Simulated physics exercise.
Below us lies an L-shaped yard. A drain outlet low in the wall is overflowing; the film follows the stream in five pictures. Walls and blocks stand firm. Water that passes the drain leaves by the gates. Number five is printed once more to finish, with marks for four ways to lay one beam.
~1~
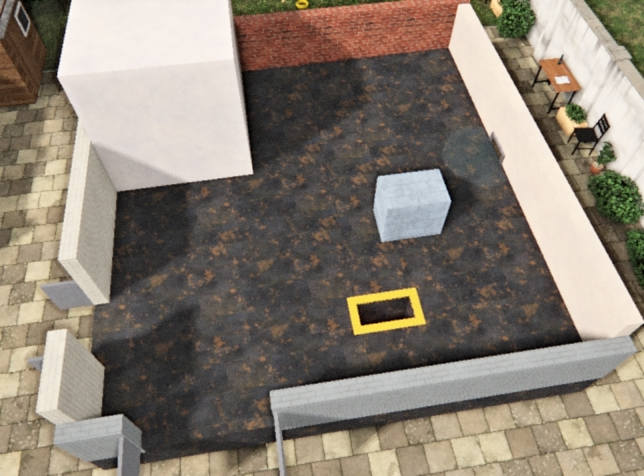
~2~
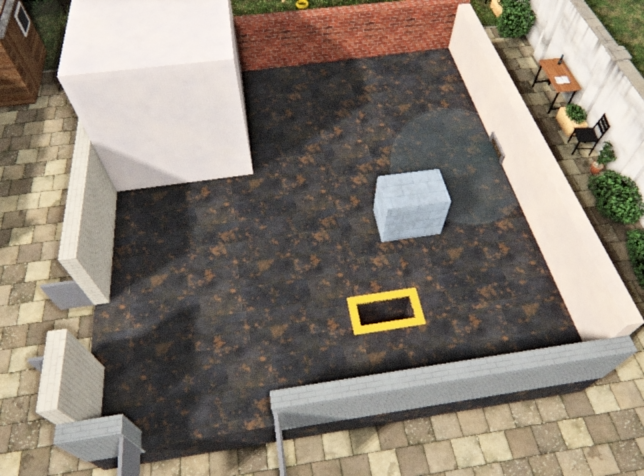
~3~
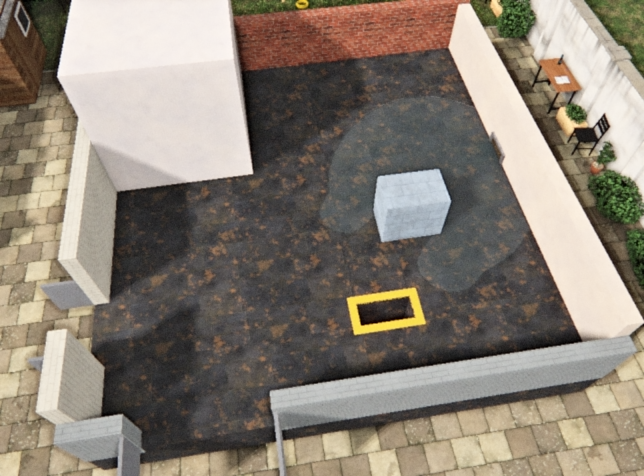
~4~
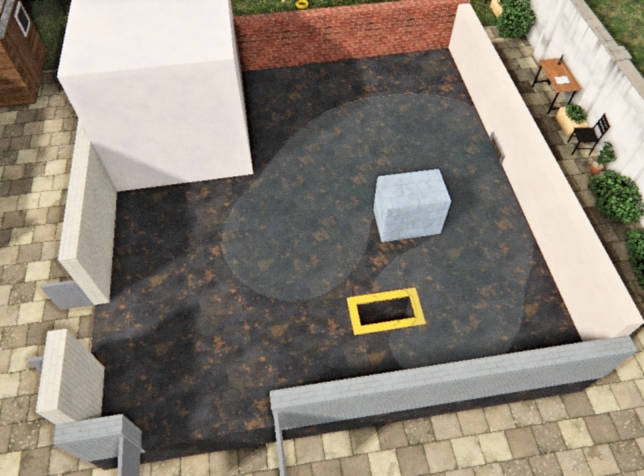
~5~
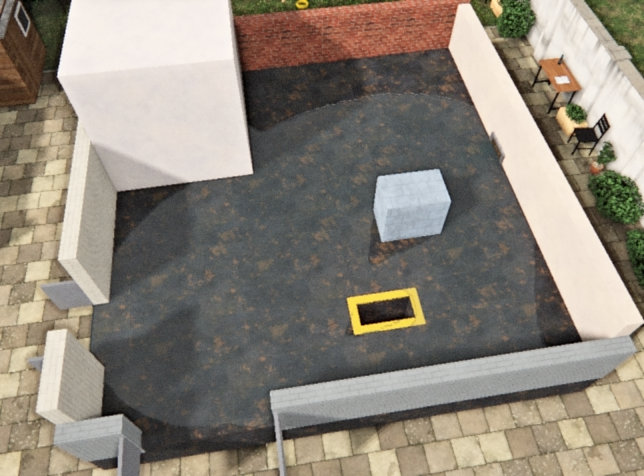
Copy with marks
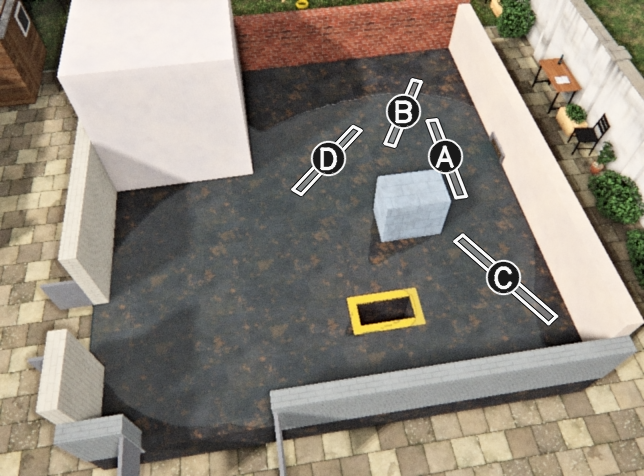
A dark yard grows wet as water spreads from the right wall around a block and yellow-edged gully.
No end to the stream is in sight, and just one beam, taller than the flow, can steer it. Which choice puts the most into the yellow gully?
Best: A.
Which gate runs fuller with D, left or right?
The right gate.
On the marked copy, A from (461, 197) to (431, 120); B from (389, 144) to (416, 80); C from (458, 238) to (552, 319); D from (297, 192) to (357, 128).
For spot A, about 15 % of the stream goes into the yellow gully, about 85 % out by the gates.
For spot B, about 9 % of the stream goes into the yellow gully, about 91 % out by the gates.
For spot C, about 9 % of the stream goes into the yellow gully, about 91 % out by the gates.
For spot D, about 9 % of the stream goes into the yellow gully, about 91 % out by the gates.
